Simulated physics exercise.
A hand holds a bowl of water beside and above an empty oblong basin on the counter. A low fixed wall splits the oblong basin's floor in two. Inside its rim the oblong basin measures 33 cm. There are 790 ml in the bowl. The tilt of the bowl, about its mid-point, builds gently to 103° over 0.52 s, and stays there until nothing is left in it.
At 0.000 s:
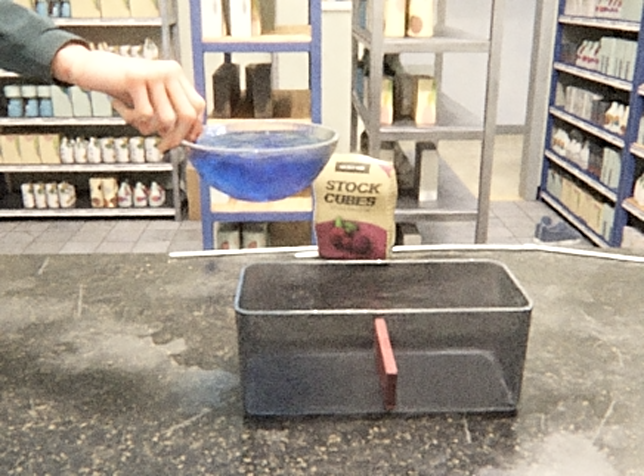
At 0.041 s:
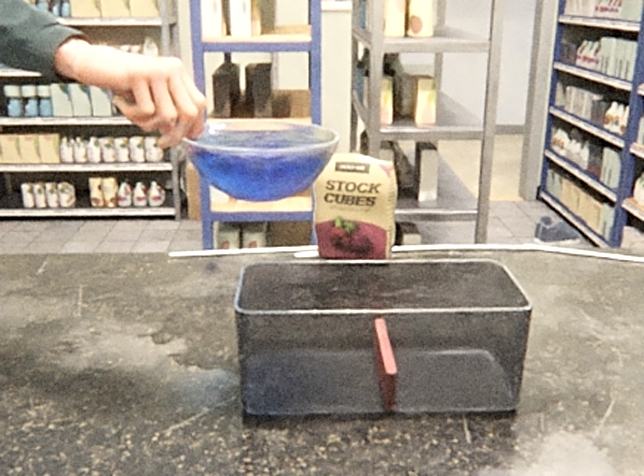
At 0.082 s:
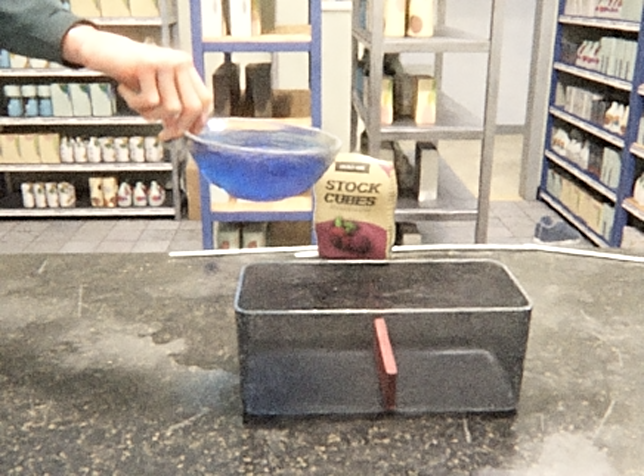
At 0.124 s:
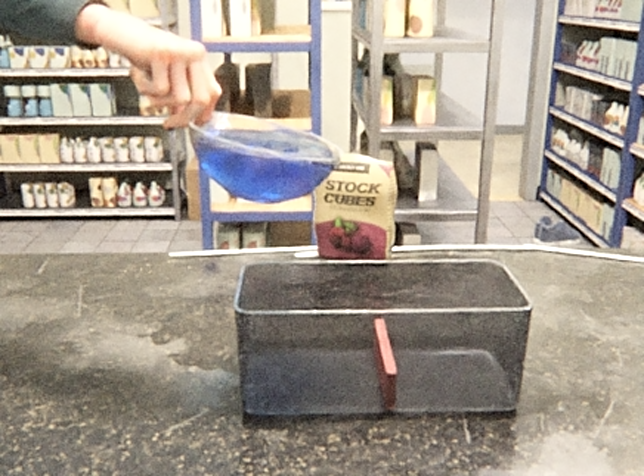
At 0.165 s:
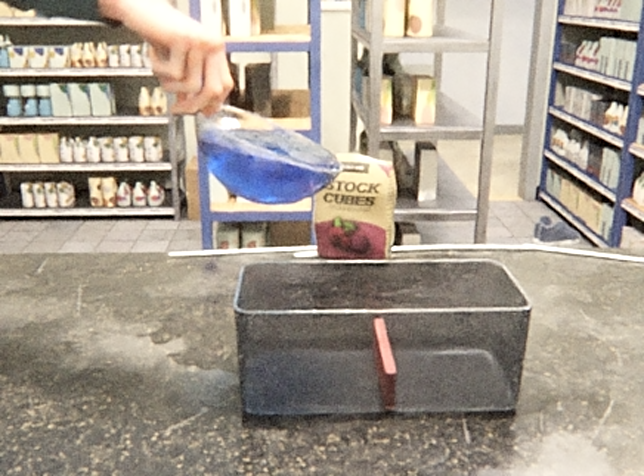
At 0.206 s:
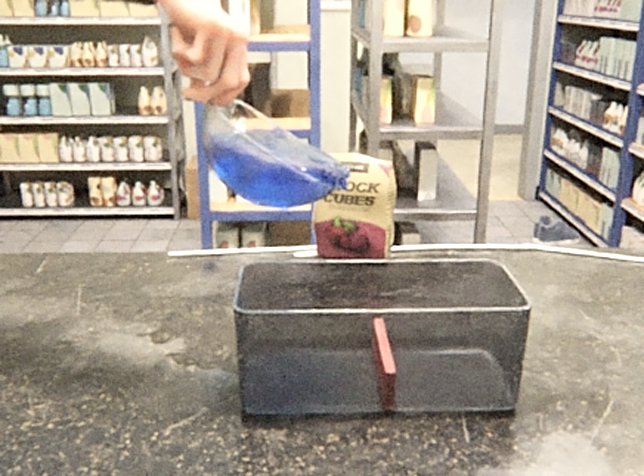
The clip opens with a hand holding a clear bowl of blue water nearly level, above and left of an empty oblong basin with a red divider. The hand rises and shifts right, gradually tipping the bowl rightward until the water reaches the lowered rim and a little slips over.
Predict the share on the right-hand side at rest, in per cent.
The far part has some 38 per cent.
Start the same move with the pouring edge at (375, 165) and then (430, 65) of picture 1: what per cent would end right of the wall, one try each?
First 65, then 70 per cent.
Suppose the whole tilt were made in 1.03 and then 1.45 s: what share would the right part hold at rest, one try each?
First 60, then 65 per cent.
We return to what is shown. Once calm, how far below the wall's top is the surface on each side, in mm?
Some 30 mm on the left and 34 mm on the right.
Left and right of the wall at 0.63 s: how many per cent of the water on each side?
Near 56 on the left, 36 on the right.
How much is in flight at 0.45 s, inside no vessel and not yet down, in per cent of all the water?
Some 34 per cent.
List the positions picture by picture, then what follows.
Tilt 0°; pouring edge (338, 136); surface from (187, 144) to (334, 143); the oblong basin's rim runs from (240, 287) to (517, 284); the wall's top is at (385, 345), in the first picture.
Tilt 2°; pouring edge (339, 138); surface from (188, 142) to (334, 144), in the second picture.
Tilt 6°; pouring edge (340, 144); surface from (190, 138) to (335, 147), in the third picture.
Tilt 14°; pouring edge (342, 155); surface from (195, 134) to (338, 152), in the fourth picture.
Tilt 24°; pouring edge (341, 168); surface from (200, 132) to (334, 159); 2 per cent is over the edge, in the fifth picture.
Tilt 35°; pouring edge (338, 183); surface from (208, 135) to (313, 160); 9 per cent is over the edge, in the sixth picture.
After 0.45 s the tilt is 98° and 3 per cent is still to pour, 35 is left of the wall and 29 right of it.
After 0.63 s the tilt is 103° and 0 per cent is still to pour, 56 is left of the wall and 36 right of it.
After 0.82 s the tilt is 103° and 0 per cent is still to pour, 52 is left of the wall and 38 right of it.
After 1.02 s the tilt is 103° and 0 per cent is still to pour, 54 is left of the wall and 38 right of it.
In the end 54 per cent lies left of the wall, 38 right of it and 7 outside.
